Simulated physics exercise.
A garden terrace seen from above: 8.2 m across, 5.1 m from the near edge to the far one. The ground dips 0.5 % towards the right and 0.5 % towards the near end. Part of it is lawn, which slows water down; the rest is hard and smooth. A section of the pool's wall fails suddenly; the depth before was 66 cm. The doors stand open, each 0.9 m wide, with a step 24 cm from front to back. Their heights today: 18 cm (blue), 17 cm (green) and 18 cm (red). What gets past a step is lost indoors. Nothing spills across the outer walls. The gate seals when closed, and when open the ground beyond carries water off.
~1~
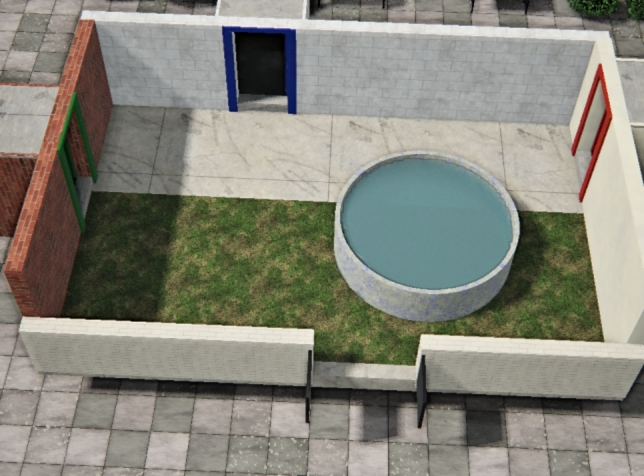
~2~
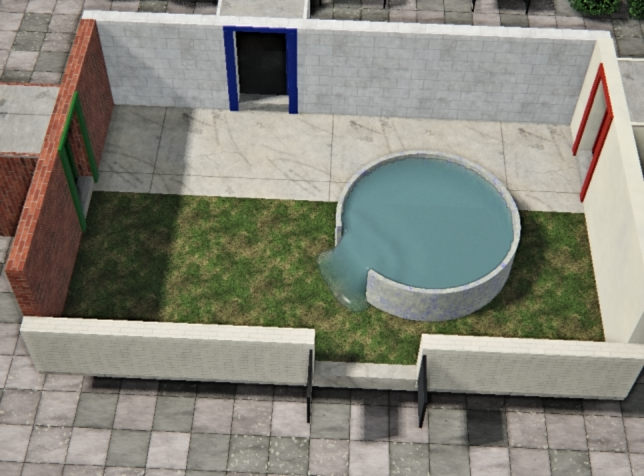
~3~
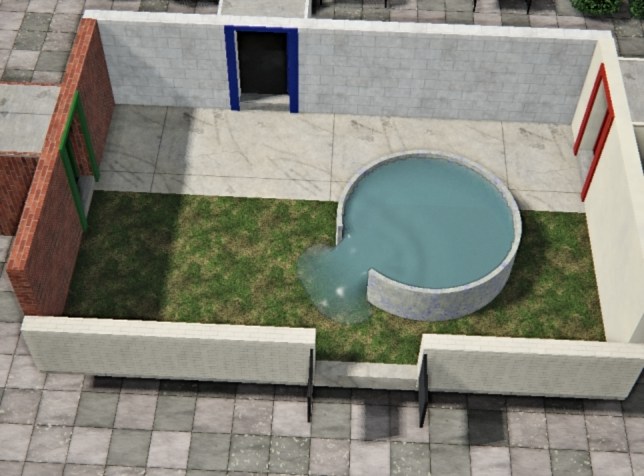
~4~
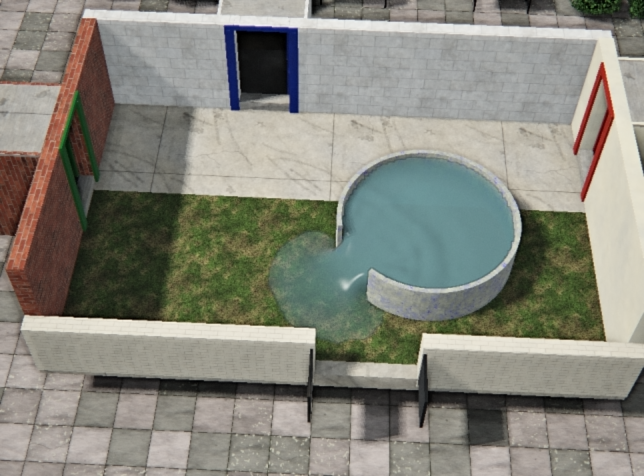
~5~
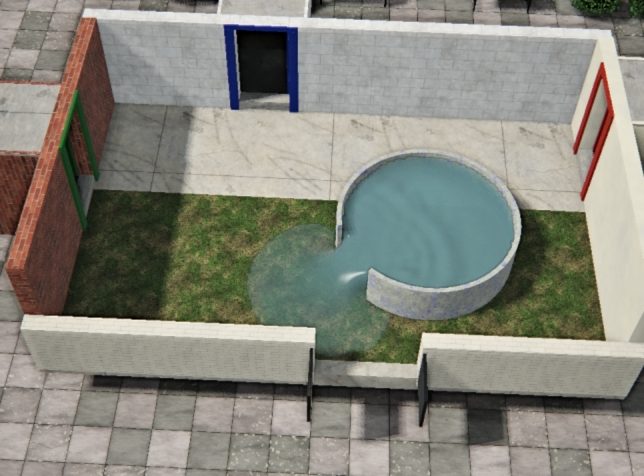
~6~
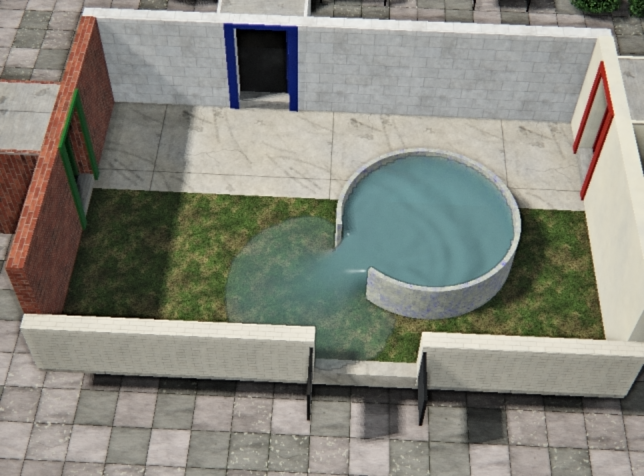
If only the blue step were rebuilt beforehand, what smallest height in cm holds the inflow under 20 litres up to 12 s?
Close to 6.5 cm is just enough.
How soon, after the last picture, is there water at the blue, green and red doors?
Arrival: Blue 5.0 s, green 2.6 s, red 9.0 s.
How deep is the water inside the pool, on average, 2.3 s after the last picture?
Some 40 cm.
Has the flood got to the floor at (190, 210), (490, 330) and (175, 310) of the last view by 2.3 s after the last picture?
In that order: Flooded, still dry, wet.
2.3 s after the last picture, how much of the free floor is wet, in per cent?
About 40 per cent.
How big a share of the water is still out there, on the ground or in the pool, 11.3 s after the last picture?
About 88 per cent.
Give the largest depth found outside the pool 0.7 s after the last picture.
About 33 cm.
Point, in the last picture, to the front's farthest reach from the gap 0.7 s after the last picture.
Around (164, 350).
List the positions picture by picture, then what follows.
Still water, 66 cm deep, in the pool at (427, 221); the blue door at (261, 69) is dry, in the first picture.
Water pours out at (350, 269) and has run 0.3 m, to (338, 293); about 9 cm deep outside, 66 cm at the back, in the second picture.
The gap is at (351, 270), the front 0.7 m out at (319, 305); the back of the pool holds 66 cm, in the third picture.
Water pours out at (351, 270) and has run 1.2 m, to (290, 317); about 8 cm deep outside, 66 cm at the back, in the fourth picture.
Water pours out at (351, 269) and has run 1.6 m, to (262, 318); about 6 cm deep outside, 66 cm at the back, in the fifth picture.
Water pours out at (350, 268) and has run 2.0 m, to (234, 319); about 6 cm deep outside, 66 cm at the back; the blue door at (263, 67), 3.9 m from the gap, is still 2.7 m from the nearest water, in the sixth picture.
Then, 0.7 s after the last picture water covers 20 % of the floor, deepest (33 cm) near (339, 269); it has not reached the blue door.
Then, 2.3 s after the last picture water covers 40 % of the floor, deepest (30 cm) near (67, 346); it has not reached the blue door.
Then, 11.3 s after the last picture water covers 90 % of the floor, deepest (14 cm) near (567, 124); 7 cm at the blue door, 0 litres in over its 18 cm step.
At the blue door as built, the water peaked near 11 cm, 5.9 s after the last picture.
With a step of 6 cm, 27 litres would have come in within the 12 s; with 8 cm, 8 litres. So under 20 litres takes about 6.5 cm.
